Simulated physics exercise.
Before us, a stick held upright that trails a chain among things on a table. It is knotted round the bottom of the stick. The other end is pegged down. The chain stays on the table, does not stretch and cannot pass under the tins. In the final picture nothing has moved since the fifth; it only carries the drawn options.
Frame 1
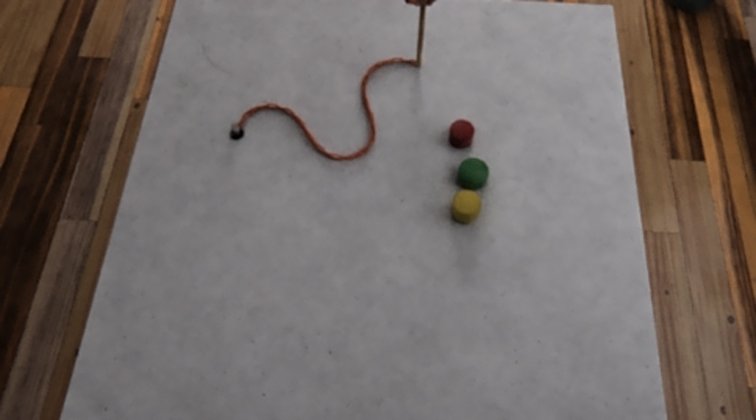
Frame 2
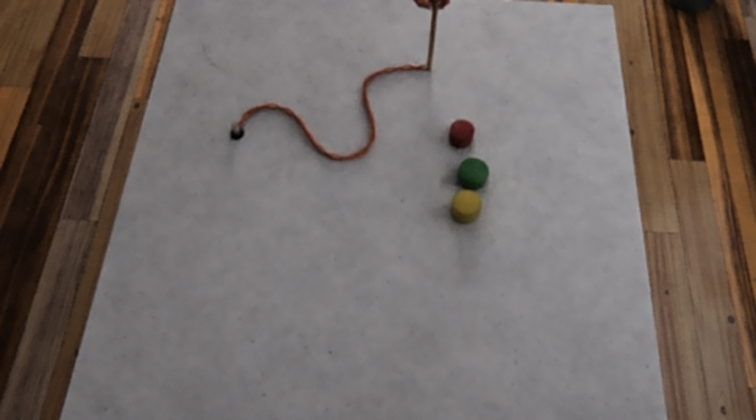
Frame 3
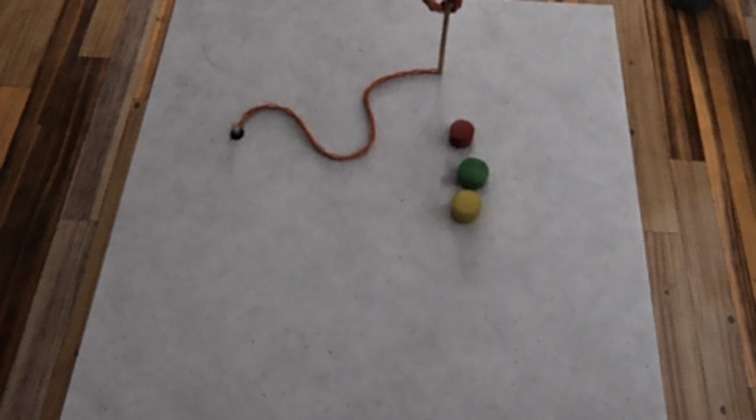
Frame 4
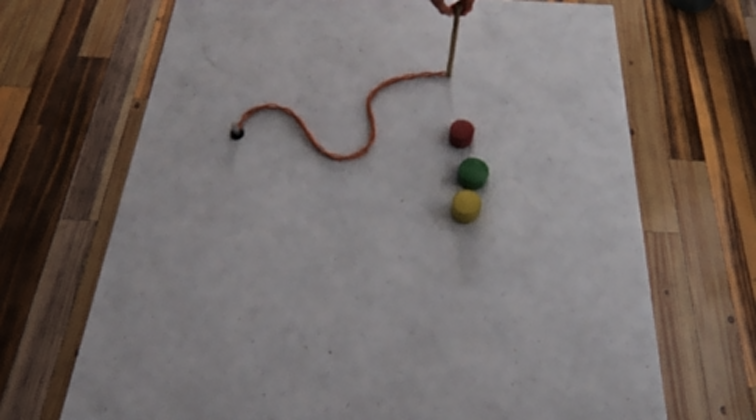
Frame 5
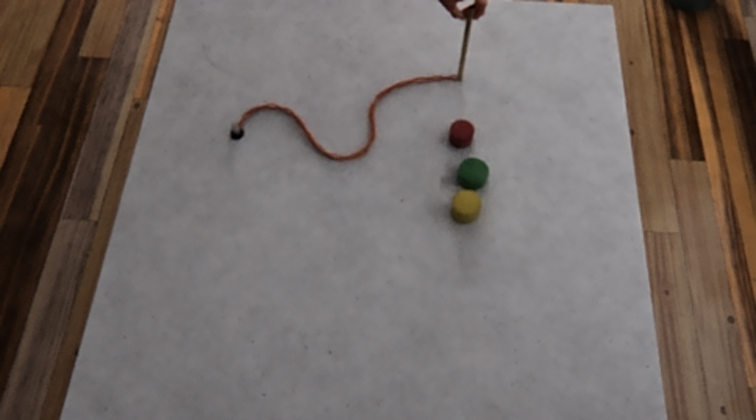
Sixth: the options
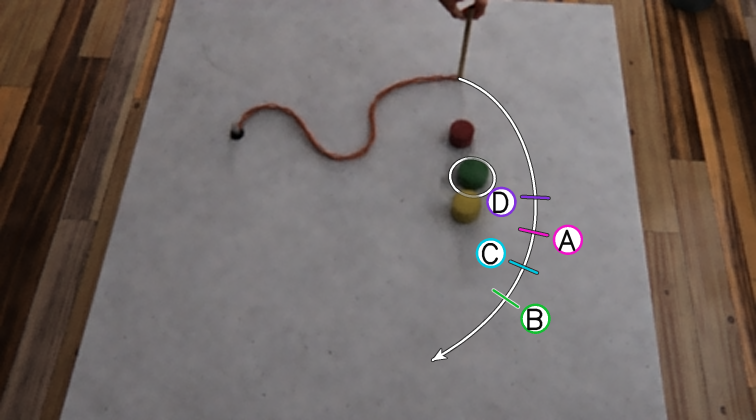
On a table with striped wooden boards, partly covered by a large white sheet, the view looks down from a fixed camera. A reddish-orange chain winds from a small dark peg at left to an upright stick near the top, with red, green and yellow tins right of centre. Fingertips move the stick slowly rightward and slightly nearer, past the red tin's upper side, drawing the chain's upper bend straighter.
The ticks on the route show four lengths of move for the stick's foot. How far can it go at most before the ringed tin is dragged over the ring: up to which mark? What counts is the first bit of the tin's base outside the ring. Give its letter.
A.
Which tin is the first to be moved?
Red.
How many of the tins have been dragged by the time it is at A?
By then, one.
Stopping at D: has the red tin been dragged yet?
By then, no.
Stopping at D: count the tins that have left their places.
By then, none.
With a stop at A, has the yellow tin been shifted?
No.
On the copy, A at (534, 232); B at (506, 298); C at (524, 267); D at (535, 197); the ring at (472, 177); the route from (460, 79) via (536, 212) to (433, 360).
On A. First, foot of the stick (509, 119); green tin (473, 174).
Then, foot of the stick (532, 177); green tin (473, 174).
Finally, foot of the stick (533, 233); green tin (473, 174); red tin (452, 153); the green tin is still in its ring.
By contrast, B drags the ringed tin to (441, 205); C drags the ringed tin to (460, 190); D is safe but short.
